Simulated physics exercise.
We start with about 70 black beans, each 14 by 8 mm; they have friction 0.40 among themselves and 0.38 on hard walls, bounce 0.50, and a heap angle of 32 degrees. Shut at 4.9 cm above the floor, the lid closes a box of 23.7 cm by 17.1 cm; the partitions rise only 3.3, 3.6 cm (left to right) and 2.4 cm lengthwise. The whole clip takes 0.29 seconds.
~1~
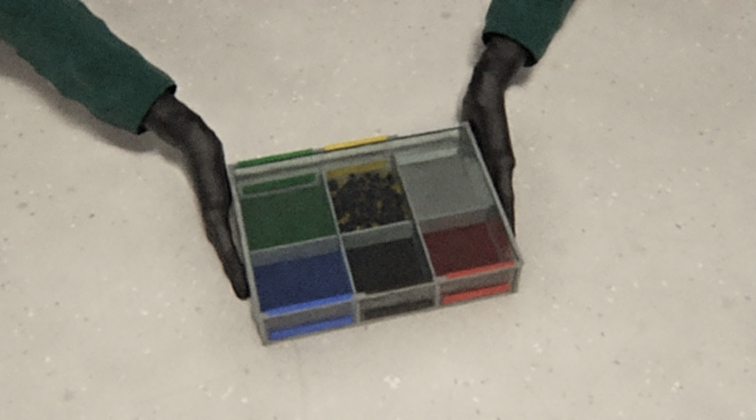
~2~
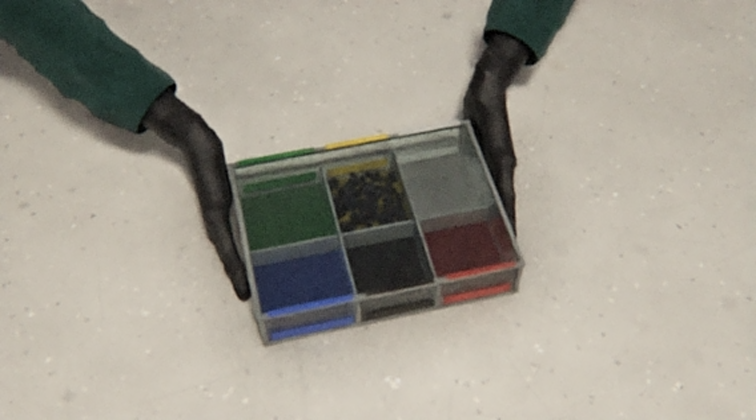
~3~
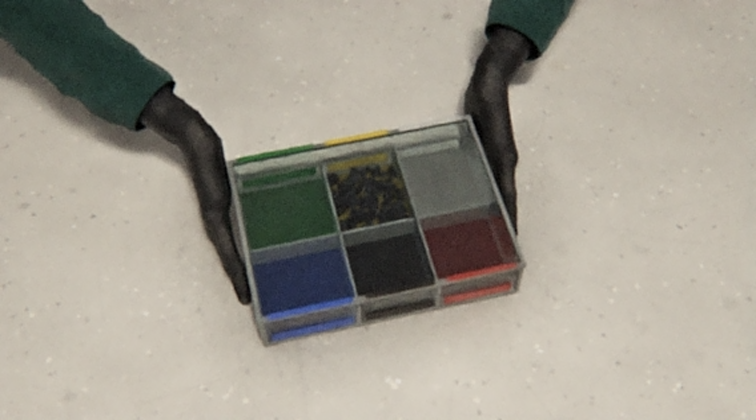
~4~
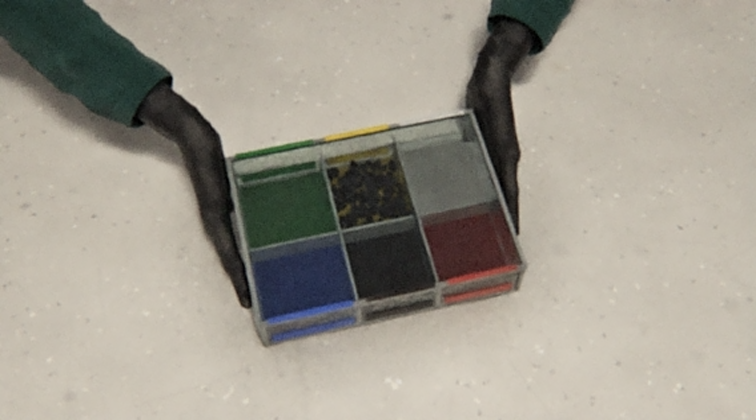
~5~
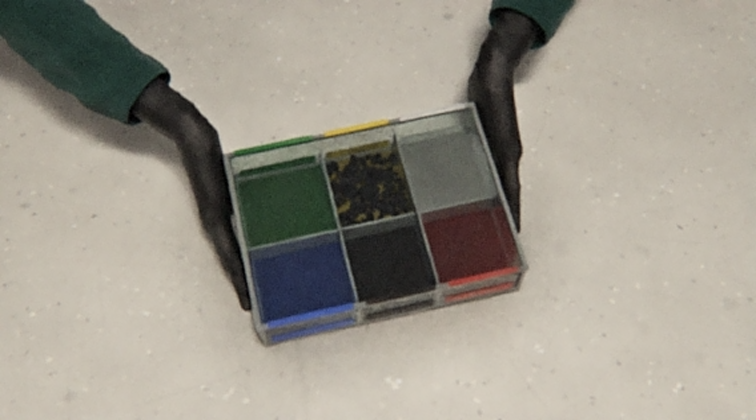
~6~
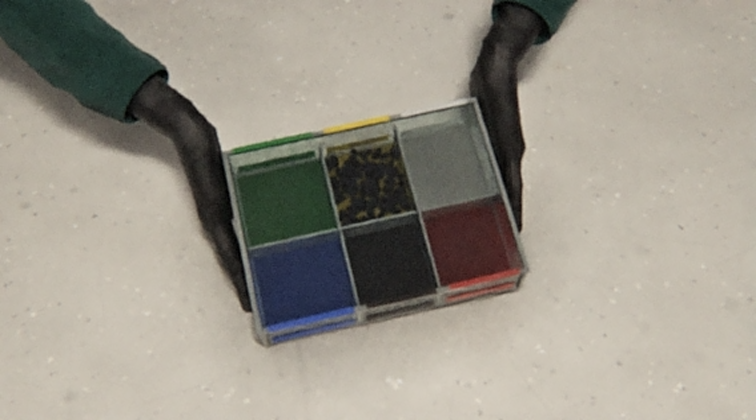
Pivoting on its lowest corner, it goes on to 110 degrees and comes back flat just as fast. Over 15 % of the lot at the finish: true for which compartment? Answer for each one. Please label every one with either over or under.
Labels - red: Under; blue: Over; green: Under; yellow: Under; white: Under; black: Over.
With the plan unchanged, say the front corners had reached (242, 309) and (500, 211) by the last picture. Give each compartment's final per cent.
Result - red: 0 %; blue: 0 %; green: 80 %; yellow: 20 %; white: 0 %; black: 0 %.
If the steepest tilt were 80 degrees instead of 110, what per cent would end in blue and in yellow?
In per cent, blue gets 10, yellow gets 50.
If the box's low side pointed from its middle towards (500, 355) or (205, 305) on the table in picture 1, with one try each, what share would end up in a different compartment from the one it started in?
100 and 85 %.
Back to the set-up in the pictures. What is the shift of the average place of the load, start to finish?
It shifts by roughly 11.5 cm.
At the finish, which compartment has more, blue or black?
Go with black, that one ends with more.
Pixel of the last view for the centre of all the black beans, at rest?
Near (369, 305).
Then, 1.49 s after the last picture, tilt 110 degrees; blue 25 %, yellow 10 %, black 65 %.
Then, 2.49 s after the last picture, tilt 50 degrees; blue 35 %, black 65 %.
Then, 3.47 s after the last picture, tilt 0 degrees; blue 35 %, black 65 %.
In the end, red 0 %, blue 40 %, green 0 %, yellow 0 %, white 0 %, black 60 %.
